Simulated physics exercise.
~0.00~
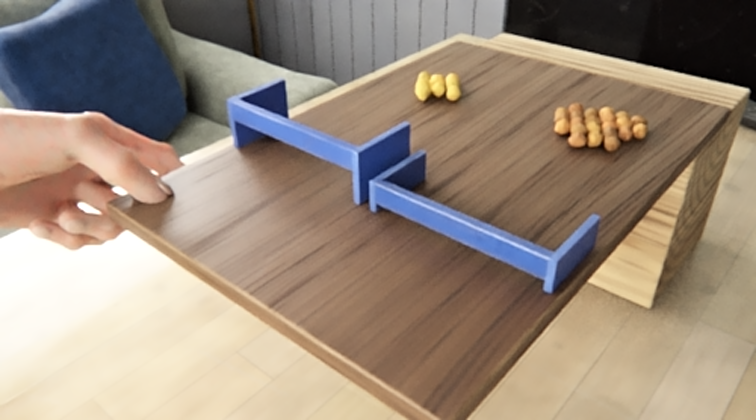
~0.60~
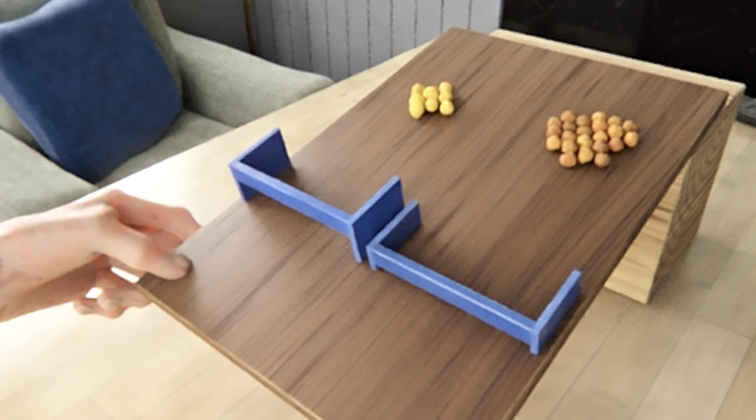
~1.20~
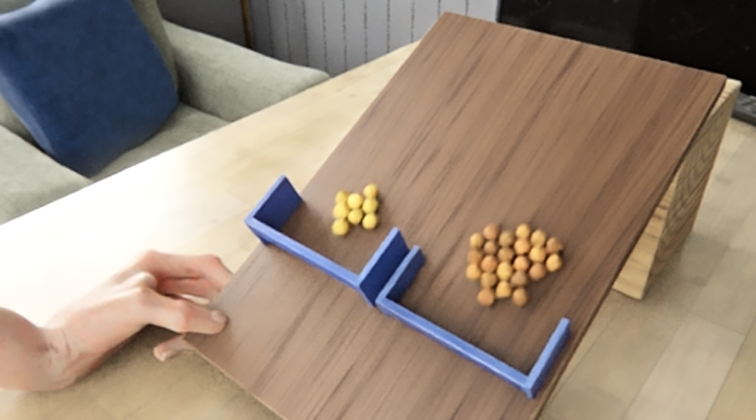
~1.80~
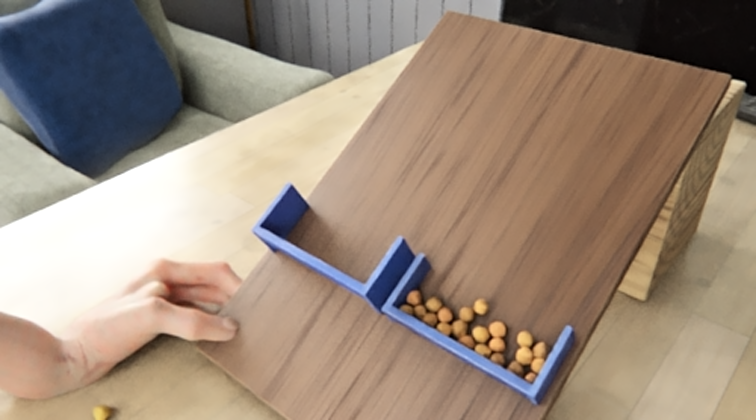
In this clip, a hand lowers the free end of a wooden board, tilting it so clusters of yellow and orange balls move down toward two blue bars. The orange balls gather behind the right bar, while the yellow ones pass under the left bar and leave the board.
